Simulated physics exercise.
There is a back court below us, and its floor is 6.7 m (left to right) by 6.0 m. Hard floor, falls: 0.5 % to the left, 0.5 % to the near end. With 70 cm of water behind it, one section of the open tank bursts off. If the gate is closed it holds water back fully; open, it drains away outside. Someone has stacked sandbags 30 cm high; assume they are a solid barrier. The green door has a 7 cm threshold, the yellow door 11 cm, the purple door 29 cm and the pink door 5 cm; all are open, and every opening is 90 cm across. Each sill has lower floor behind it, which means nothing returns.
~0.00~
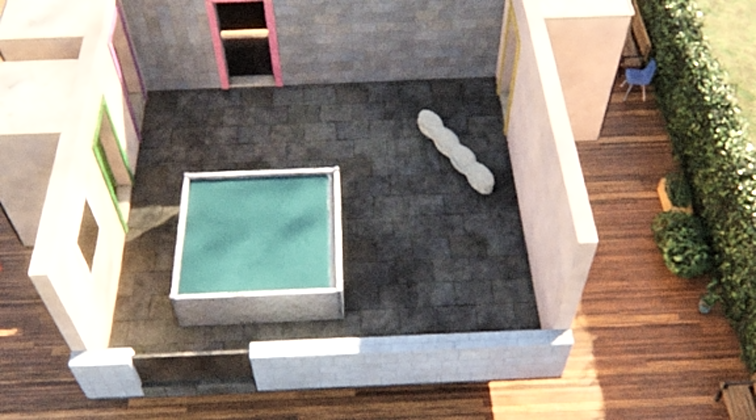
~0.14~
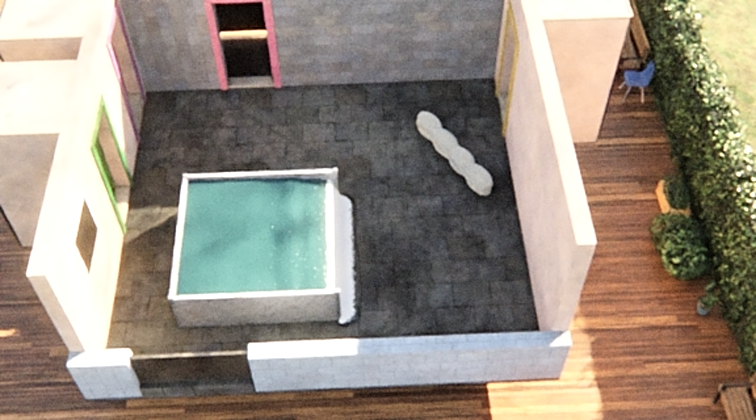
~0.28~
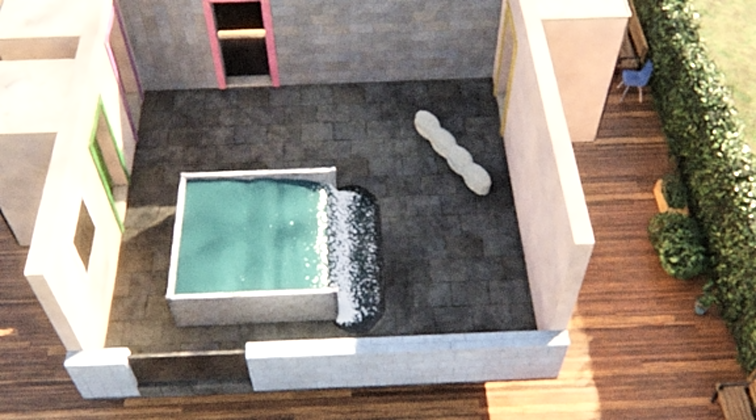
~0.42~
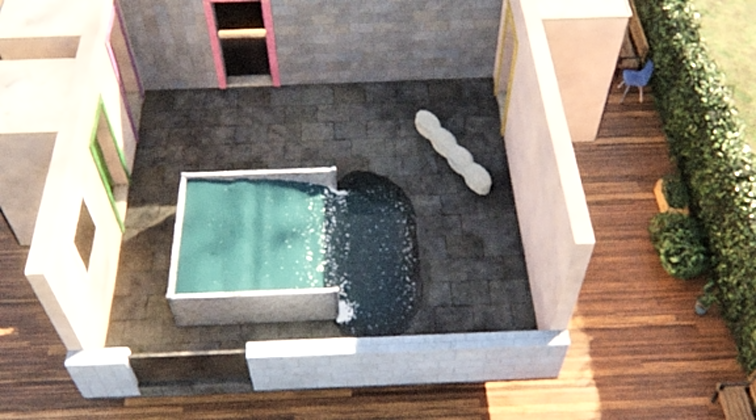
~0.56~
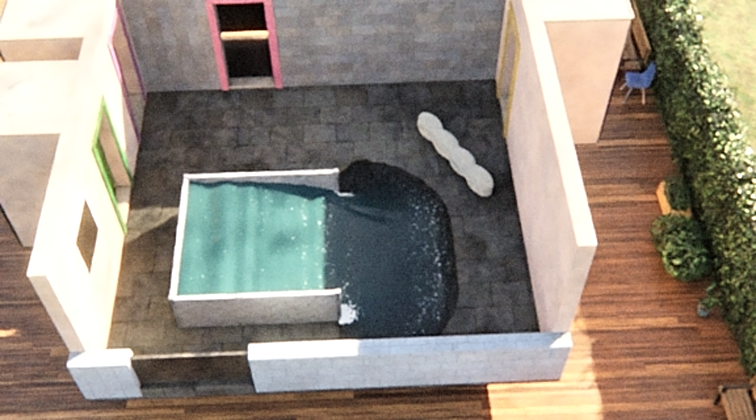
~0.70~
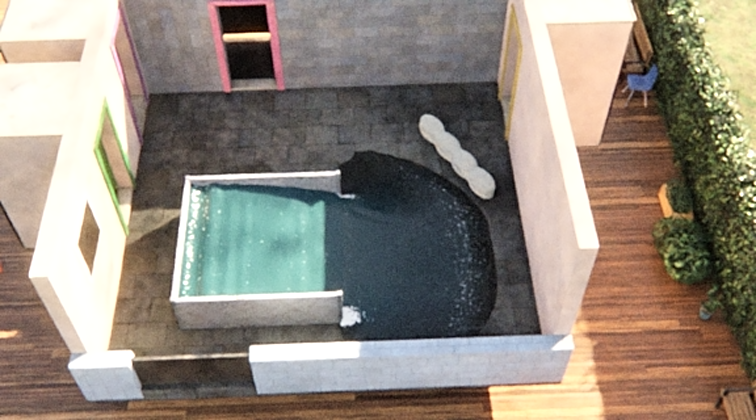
Walled back court seen from above, with water bursting through an open tank's right side and spreading in a dark, rounded sheet.
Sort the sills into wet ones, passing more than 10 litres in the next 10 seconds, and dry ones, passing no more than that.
Green door: Wet; yellow door: Dry; purple door: Dry; pink door: Wet.
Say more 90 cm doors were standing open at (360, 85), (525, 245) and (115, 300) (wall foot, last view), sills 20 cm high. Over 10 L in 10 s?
The first one doesn't reach it, the second one exceeds it, and the third one doesn't reach it.
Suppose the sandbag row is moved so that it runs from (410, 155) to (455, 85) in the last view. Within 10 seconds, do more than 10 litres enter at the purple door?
Note, purple vs limit: Lower.
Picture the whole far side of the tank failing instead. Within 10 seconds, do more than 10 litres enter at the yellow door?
Yellow: Exceeds.
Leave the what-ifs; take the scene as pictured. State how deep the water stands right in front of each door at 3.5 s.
Depths: Green door 0 cm, yellow door 4 cm, purple door 0 cm, pink door 0 cm.
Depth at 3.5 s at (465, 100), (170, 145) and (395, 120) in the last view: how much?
I'd read it as roughly 8, 0 and 5 cm, in that order.
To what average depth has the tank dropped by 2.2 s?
Around 26 cm on average.
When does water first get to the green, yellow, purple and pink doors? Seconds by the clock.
Green: 6.5 s; yellow: 2.0 s; purple: 5.0 s; pink: 3.6 s.
After 1.4 s water covers 35 % of the floor and is deepest (41 cm) near (512, 217); green door not reached, yellow door not reached, purple door not reached, pink door not reached.
After 2.2 s water covers 40 % of the floor and is deepest (51 cm) near (535, 349); green door not reached, yellow door 4 cm at the sill, 0 L in, purple door not reached, pink door not reached.
After 3.5 s water covers 55 % of the floor and is deepest (32 cm) near (524, 360); green door not reached, yellow door 4 cm at the sill, 0 L in, purple door not reached, pink door not reached.
After 6.0 s water covers 90 % of the floor and is deepest (28 cm) near (103, 377); green door not reached, yellow door 8 cm at the sill, 1 L in, purple door 15 cm at the sill, 0 L in, pink door 10 cm at the sill, 3 L in.
After 10.0 s water covers 95 % of the floor and is deepest (22 cm) near (114, 315); green door 14 cm at the sill, 77 L in, yellow door 8 cm at the sill, 1 L in, purple door 14 cm at the sill, 0 L in, pink door 8 cm at the sill, 27 L in.
